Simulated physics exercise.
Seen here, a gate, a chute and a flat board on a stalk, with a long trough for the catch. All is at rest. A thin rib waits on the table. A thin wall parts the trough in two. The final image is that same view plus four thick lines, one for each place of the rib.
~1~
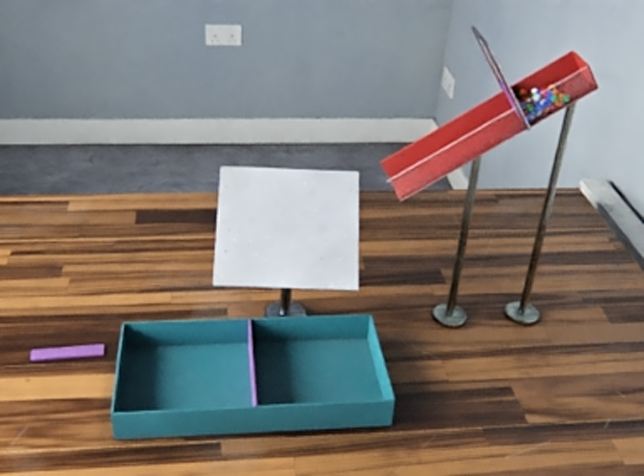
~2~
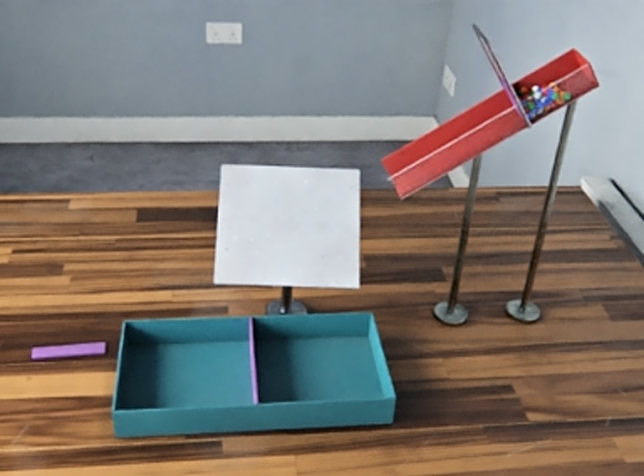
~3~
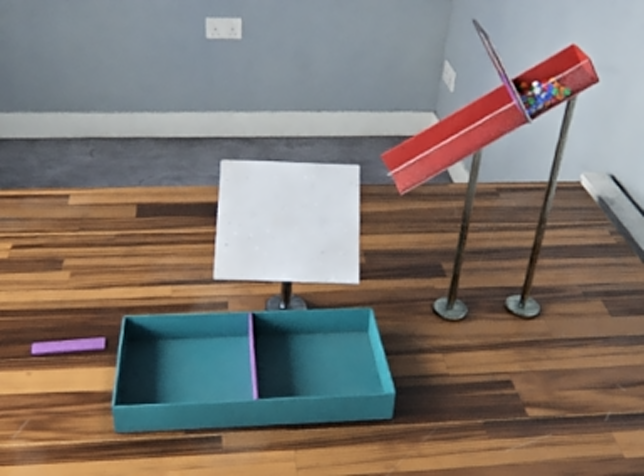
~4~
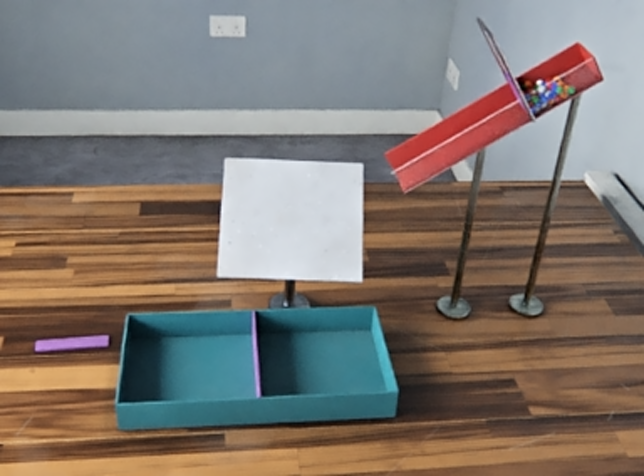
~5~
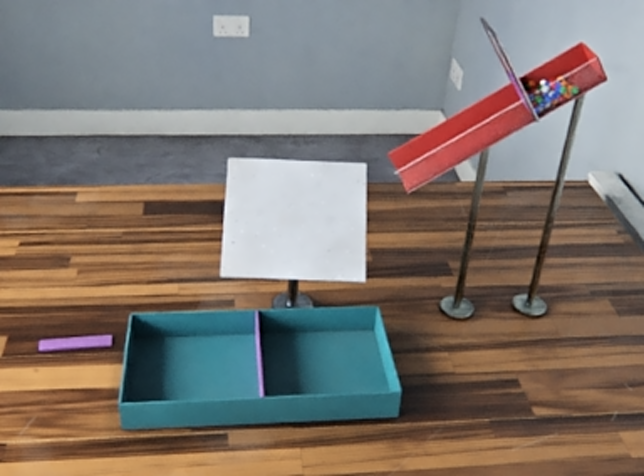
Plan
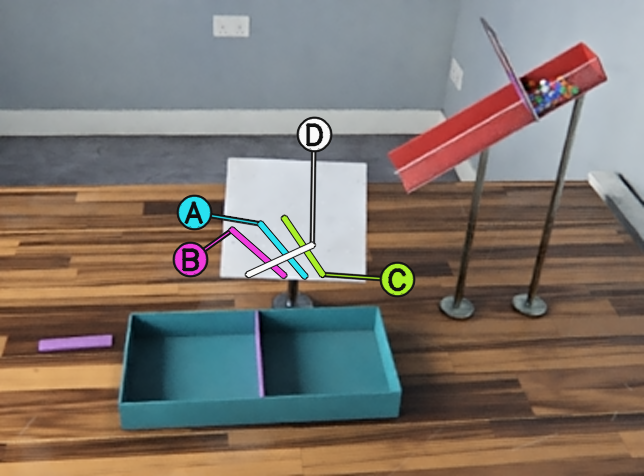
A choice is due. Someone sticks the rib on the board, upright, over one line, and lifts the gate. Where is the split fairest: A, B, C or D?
It is D.
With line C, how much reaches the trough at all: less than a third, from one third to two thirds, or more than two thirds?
More than two thirds.
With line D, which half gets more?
The right half.
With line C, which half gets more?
More lands on the right.
On the marked copy, line A from (260, 223) to (304, 276); line B from (232, 229) to (283, 275); line C from (284, 218) to (322, 274); line D from (312, 245) to (248, 274).
If A is chosen, of what is caught, a small part in the left half, nearly all in the right.
If B is chosen, of what is caught, a small part in the left half, most in the right.
If C is chosen, of what is caught, a small part in the left half, nearly all in the right.
If D is chosen, of what is caught, about a third in the left half, about two thirds in the right.
